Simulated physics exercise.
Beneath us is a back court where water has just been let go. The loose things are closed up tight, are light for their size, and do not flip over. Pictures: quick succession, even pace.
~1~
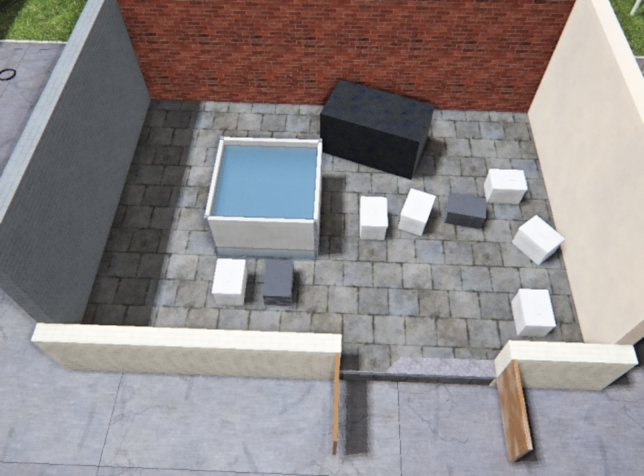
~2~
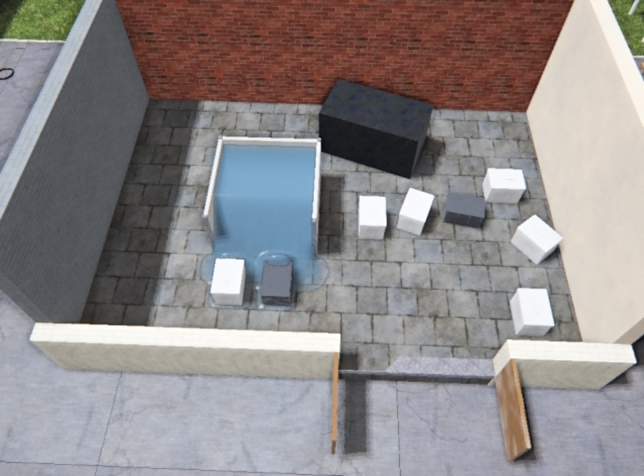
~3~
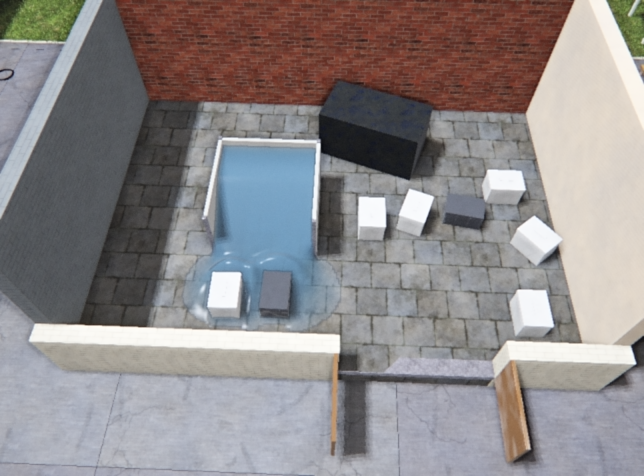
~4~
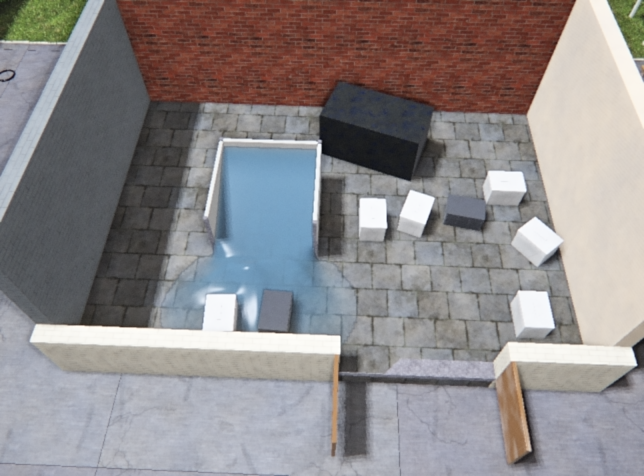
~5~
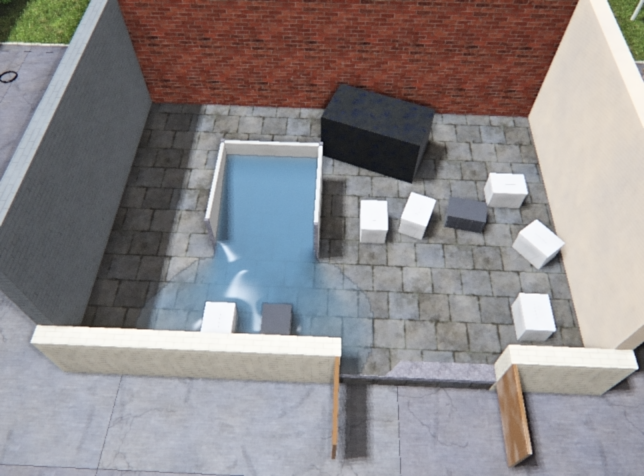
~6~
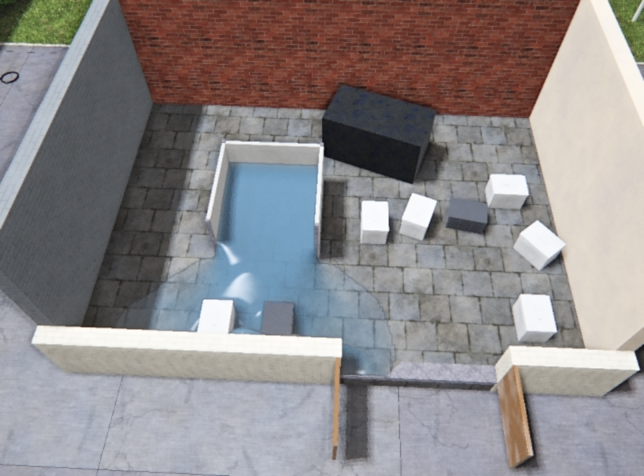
Water pours from an open tank and pushes two small blocks to the front wall.
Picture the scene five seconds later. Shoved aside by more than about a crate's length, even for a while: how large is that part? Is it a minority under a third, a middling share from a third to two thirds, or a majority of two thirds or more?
A middling share.
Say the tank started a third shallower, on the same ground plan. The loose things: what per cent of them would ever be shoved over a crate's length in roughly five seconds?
Roughly 20 %.
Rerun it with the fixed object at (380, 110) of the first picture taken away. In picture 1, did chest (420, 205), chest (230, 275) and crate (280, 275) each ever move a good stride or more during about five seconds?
One by one: Stayed put, got displaced, got displaced.
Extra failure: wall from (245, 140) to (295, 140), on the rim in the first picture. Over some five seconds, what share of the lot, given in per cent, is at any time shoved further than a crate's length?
That works out to some 0 %.
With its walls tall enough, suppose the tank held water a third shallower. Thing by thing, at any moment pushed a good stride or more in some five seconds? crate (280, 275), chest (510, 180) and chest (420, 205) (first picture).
Object 1: Covered it. Object 2: Didn't cover it. Object 3: Didn't cover it.
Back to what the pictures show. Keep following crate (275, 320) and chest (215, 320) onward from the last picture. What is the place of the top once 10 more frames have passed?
Look for them at about (412, 304) and about (100, 253).
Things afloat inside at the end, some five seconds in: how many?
Counted: 1.
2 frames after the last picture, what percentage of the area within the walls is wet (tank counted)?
It comes to some 25 in a hundred.
A moment on, 2 of 8 are well off their spots; 2 afloat.
Next, 2 of 8 are well off their spots; 1 afloat.
Later, 3 of 8 are well off their spots; 1 afloat.
In the end, 4 of 8 are well off their spots, and 4 have been at some point; 1 afloat.
